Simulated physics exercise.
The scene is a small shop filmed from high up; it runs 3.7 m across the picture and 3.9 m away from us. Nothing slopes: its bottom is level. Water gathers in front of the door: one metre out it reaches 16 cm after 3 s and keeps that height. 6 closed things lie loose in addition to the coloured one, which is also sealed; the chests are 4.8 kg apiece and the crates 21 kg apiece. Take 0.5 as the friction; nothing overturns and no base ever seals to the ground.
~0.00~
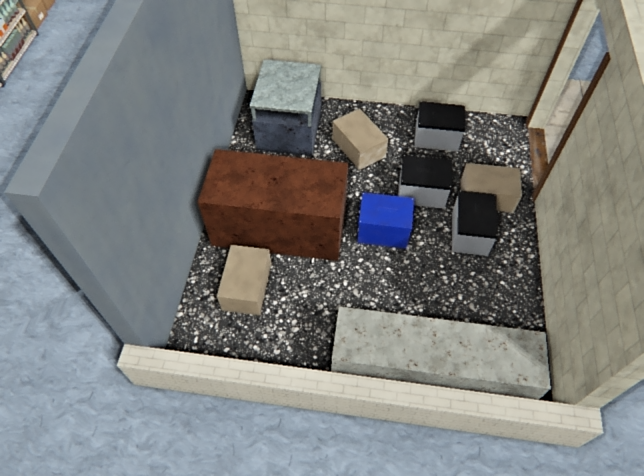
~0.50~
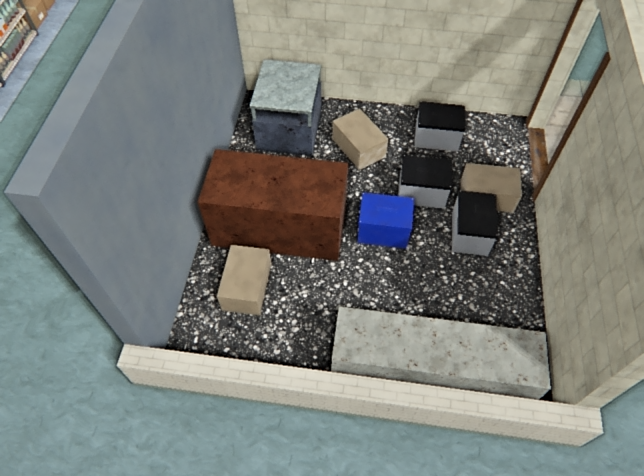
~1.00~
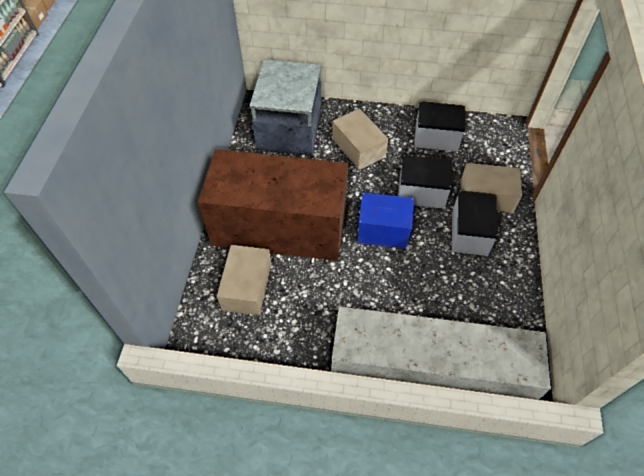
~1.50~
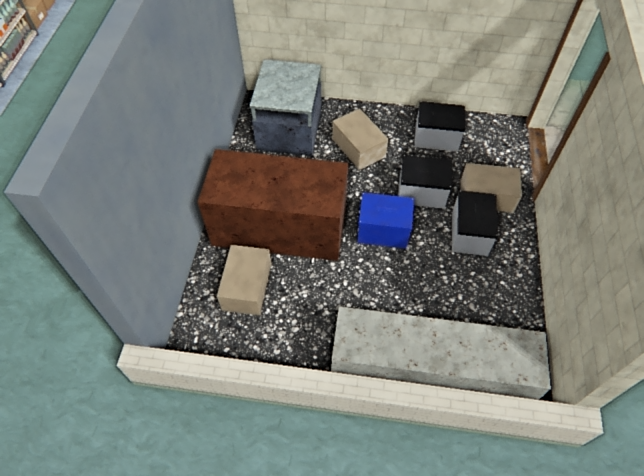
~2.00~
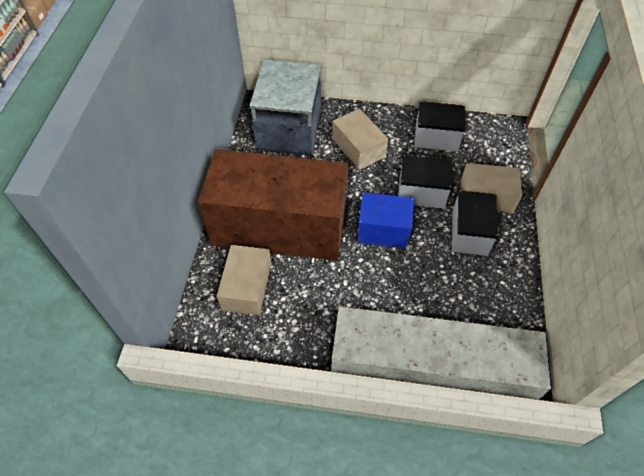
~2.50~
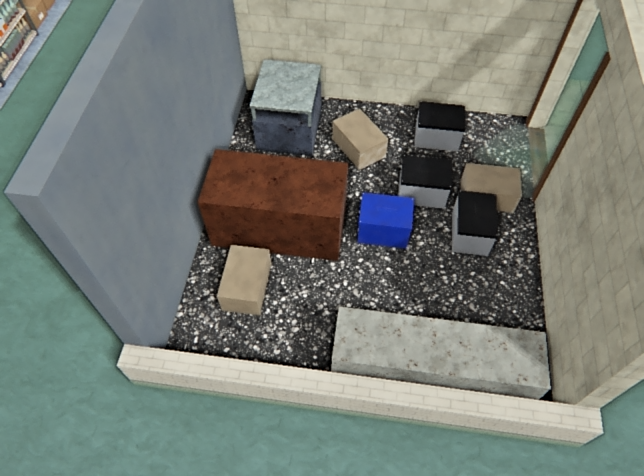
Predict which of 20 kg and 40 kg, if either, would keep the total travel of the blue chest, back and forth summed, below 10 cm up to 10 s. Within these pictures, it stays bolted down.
It takes only the lighter ballast.
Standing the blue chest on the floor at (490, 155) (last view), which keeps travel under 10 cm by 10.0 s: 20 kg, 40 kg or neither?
It takes the larger.
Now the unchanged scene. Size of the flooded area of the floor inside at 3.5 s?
Wet: Near 2.0 m2.
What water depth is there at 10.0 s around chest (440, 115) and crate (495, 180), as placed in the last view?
Close to 10 and 7 centimetres.
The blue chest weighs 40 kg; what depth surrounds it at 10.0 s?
Close to 6 cm deep.
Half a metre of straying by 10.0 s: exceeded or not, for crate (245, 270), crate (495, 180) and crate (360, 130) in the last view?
The three come out not as far, not as far, further, in that order.
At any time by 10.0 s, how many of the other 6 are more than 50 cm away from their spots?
My count gives 4.
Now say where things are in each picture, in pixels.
The first frame shows the blue chest at (387, 210), on the bottom; 0.0 m2 under water; 0 of 7 have shifted.
The second frame shows the blue chest at (387, 210) rests on the ground; 0.0 m2 under water; 0 of 7 have shifted.
The third frame shows the blue chest at (387, 210), on the bottom; 0.0 m2 under water; 0 of 7 have shifted.
The fourth frame shows the blue chest at (387, 210) rests on the ground; water covers 0.0 m2; 0 of 7 have shifted.
The fifth frame shows the blue chest at (387, 210), on the bottom; water covers 0.0 m2; 0 of 7 have shifted.
The sixth frame shows the blue chest at (387, 210), on the bottom; water covers 0.5 m2; 0 of 7 have shifted.
After 3.5 s the blue chest would be 0 cm from its start with 20 kg and 0 cm from its start with 40 kg; 0 cm of water round it then.
After 4.5 s the blue chest would be 0 cm from its start with 20 kg and 0 cm from its start with 40 kg; 0 cm of water round it then.
After 7.0 s the blue chest would be 0 cm from its start with 20 kg and 0 cm from its start with 40 kg; 4 cm of water round it then.
After 10.0 s the blue chest would be 0 cm from its start with 20 kg and 0 cm from its start with 40 kg; 6 cm of water round it then.
